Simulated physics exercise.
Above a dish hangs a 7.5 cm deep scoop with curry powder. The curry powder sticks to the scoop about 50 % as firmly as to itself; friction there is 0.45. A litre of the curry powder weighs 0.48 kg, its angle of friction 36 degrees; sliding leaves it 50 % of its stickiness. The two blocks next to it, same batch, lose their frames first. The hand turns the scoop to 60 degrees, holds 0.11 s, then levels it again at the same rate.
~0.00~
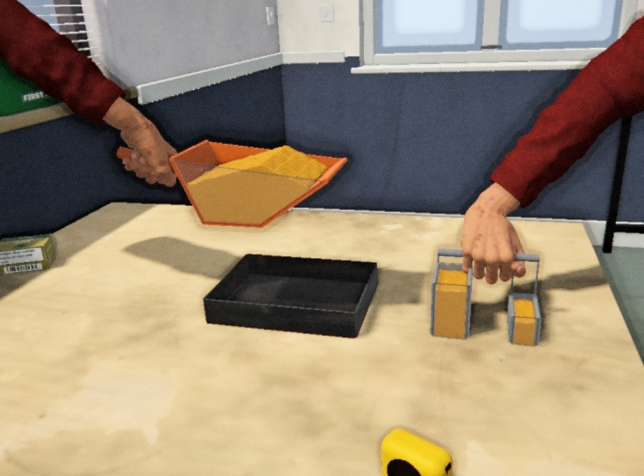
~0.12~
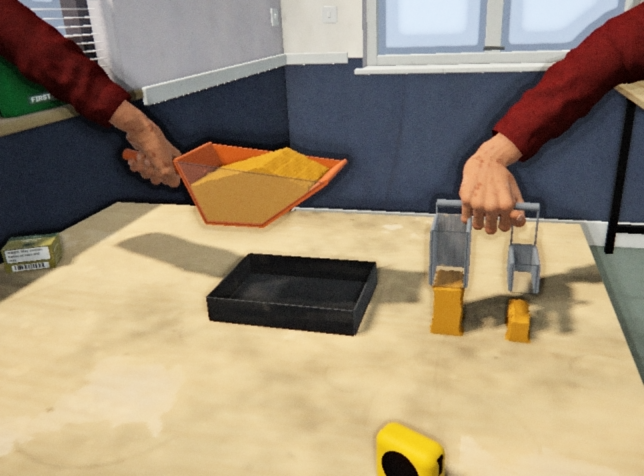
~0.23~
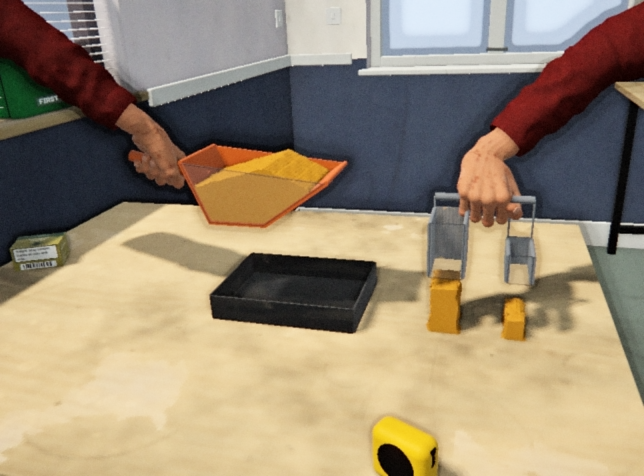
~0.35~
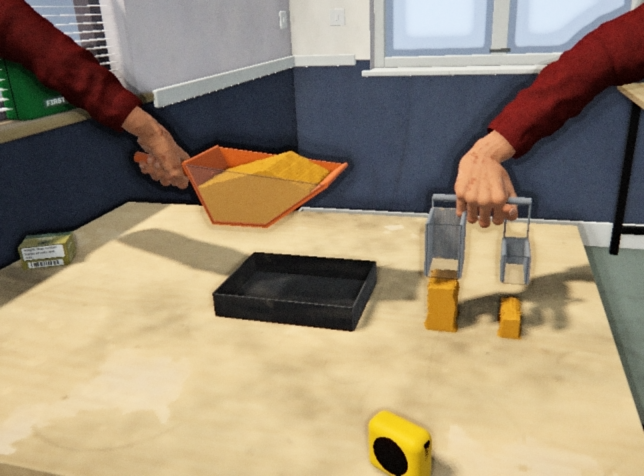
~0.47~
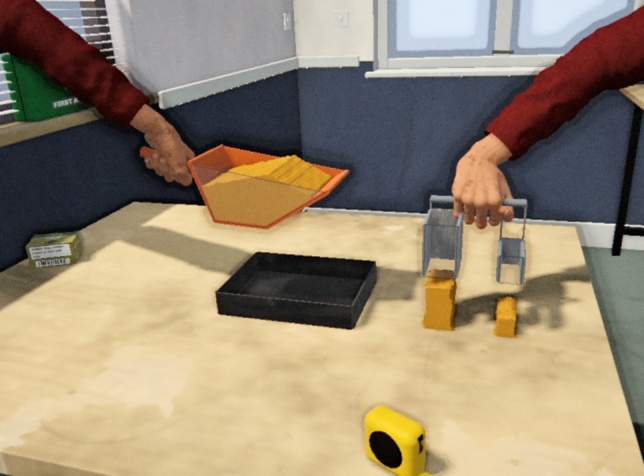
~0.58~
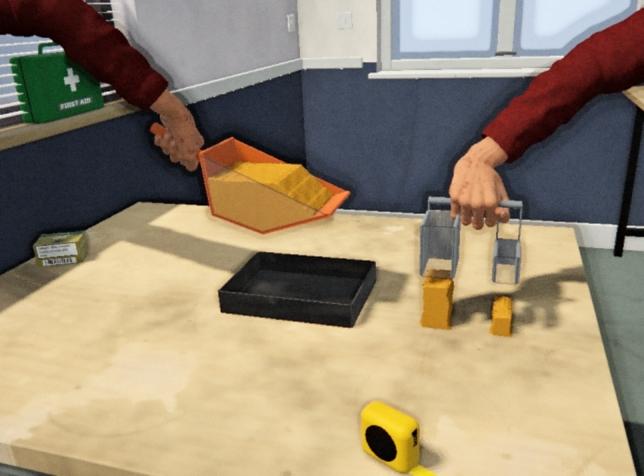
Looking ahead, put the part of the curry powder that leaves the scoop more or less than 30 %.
The part of the curry powder that leaves the scoop is less than 30 %.
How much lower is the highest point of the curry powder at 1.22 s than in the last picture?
Some 0.0 cm.
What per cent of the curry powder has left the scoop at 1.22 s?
Near 0 %.
By 0.87 s, the scoop is at 55 degrees and 0 % has left it.
By 1.22 s, the scoop is at 52 degrees and 0 % has left it.
By 1.56 s, the scoop is at 6 degrees and 0 % has left it.
By 1.90 s, the scoop is at 0 degrees and 0 % has left it.
By 2.23 s, at the end, the scoop is at 0 degrees and 0 % has left it.
